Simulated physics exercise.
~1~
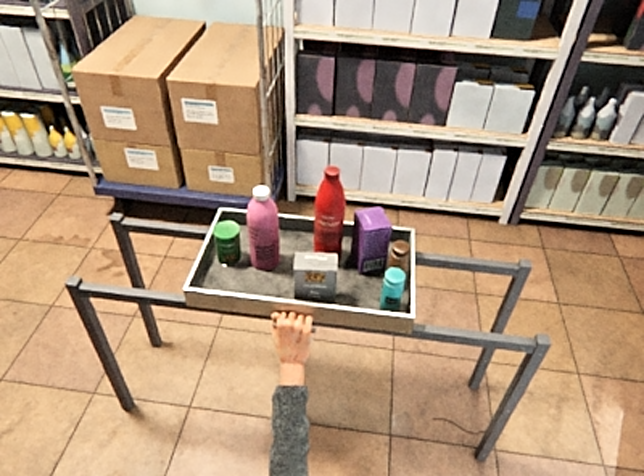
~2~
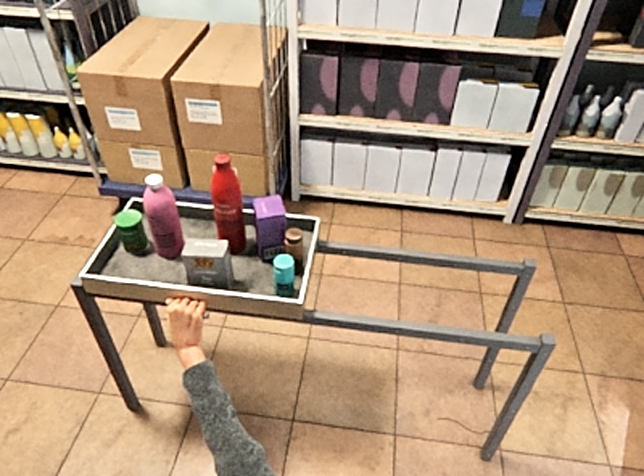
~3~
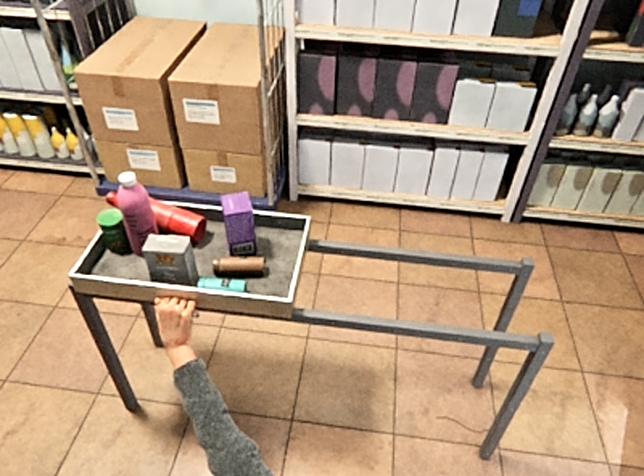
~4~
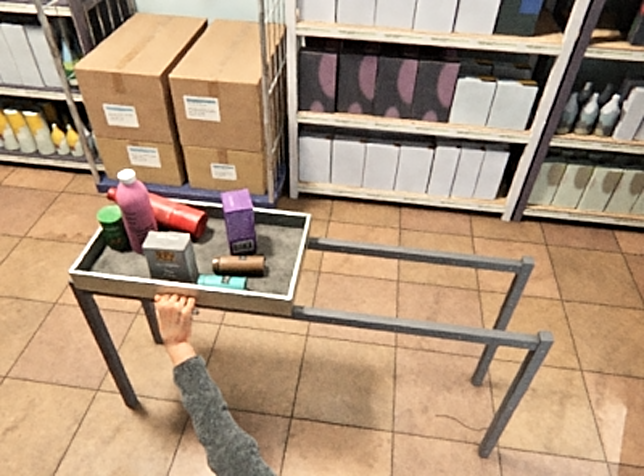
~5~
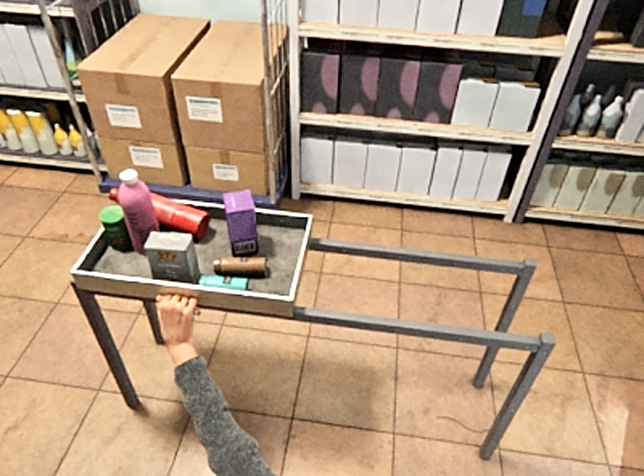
In a stockroom, a hand slides a tray of containers left along a frame, toppling the red bottle and two small shakers.
